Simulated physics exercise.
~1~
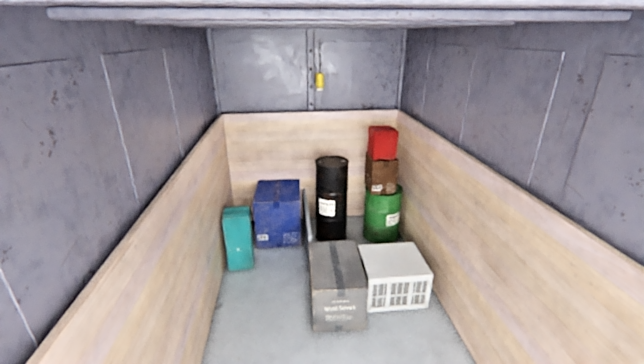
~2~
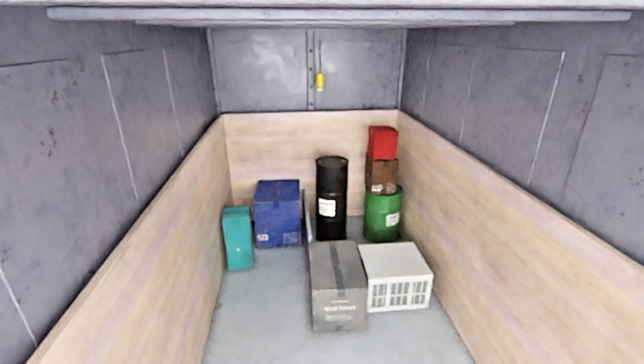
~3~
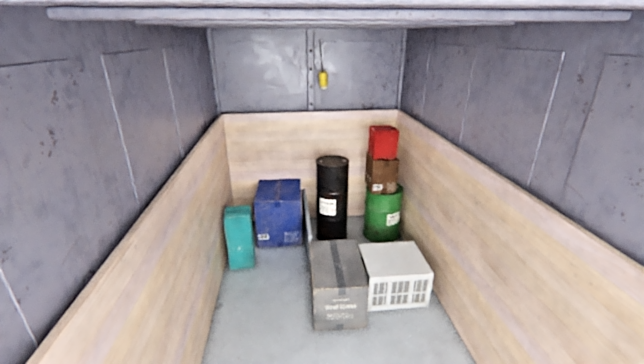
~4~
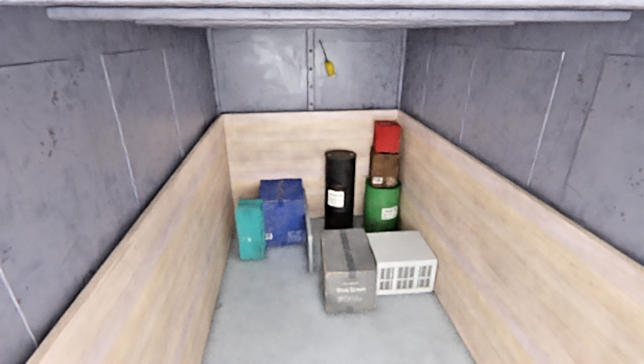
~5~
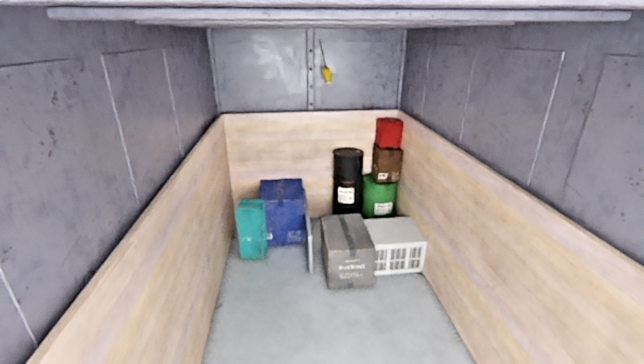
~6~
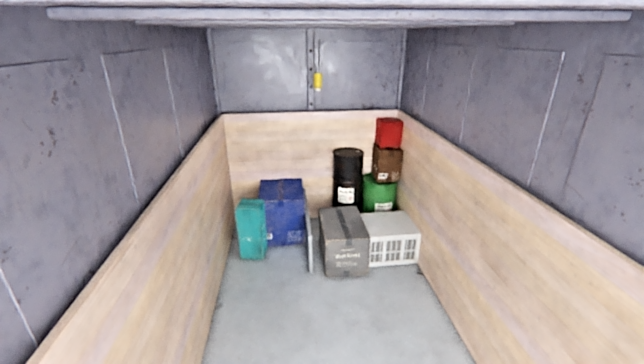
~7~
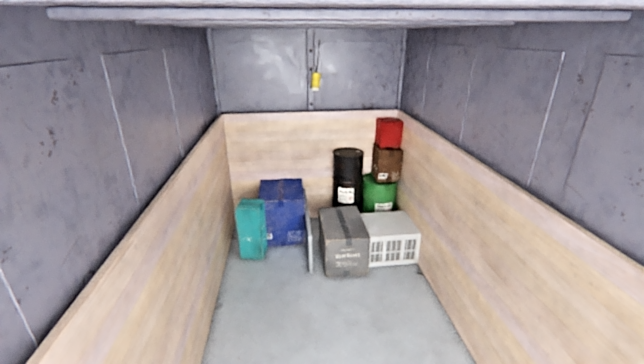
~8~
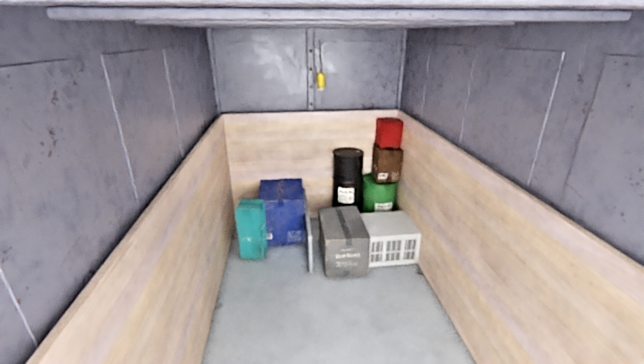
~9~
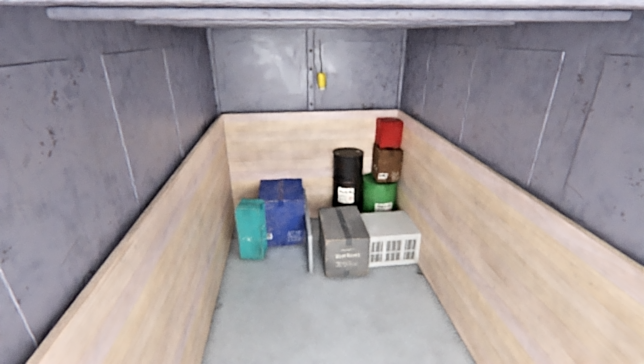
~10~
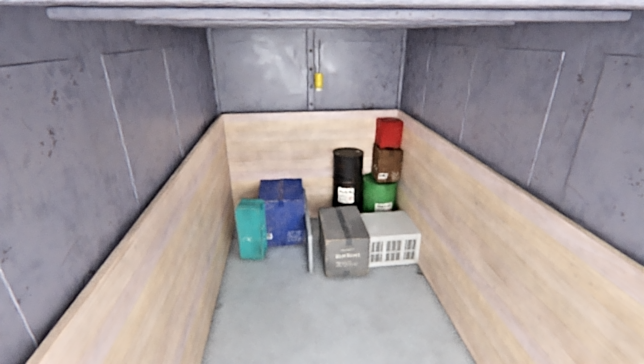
A grey box and a white chest stand foremost on the floor of a van's load bay, seen from above and behind, looking towards the cab. Behind them are a black drum and a green drum, with a brown box and a red box stacked at the right, while a blue box and a turquoise box sit at the left. At first all stays still; then the cargo slides forwards and slightly right as the hanging yellow lamp swings. The grey box and white chest shift further towards the front, closing up near the drums. Everything settles upright, the blue box barely moved.
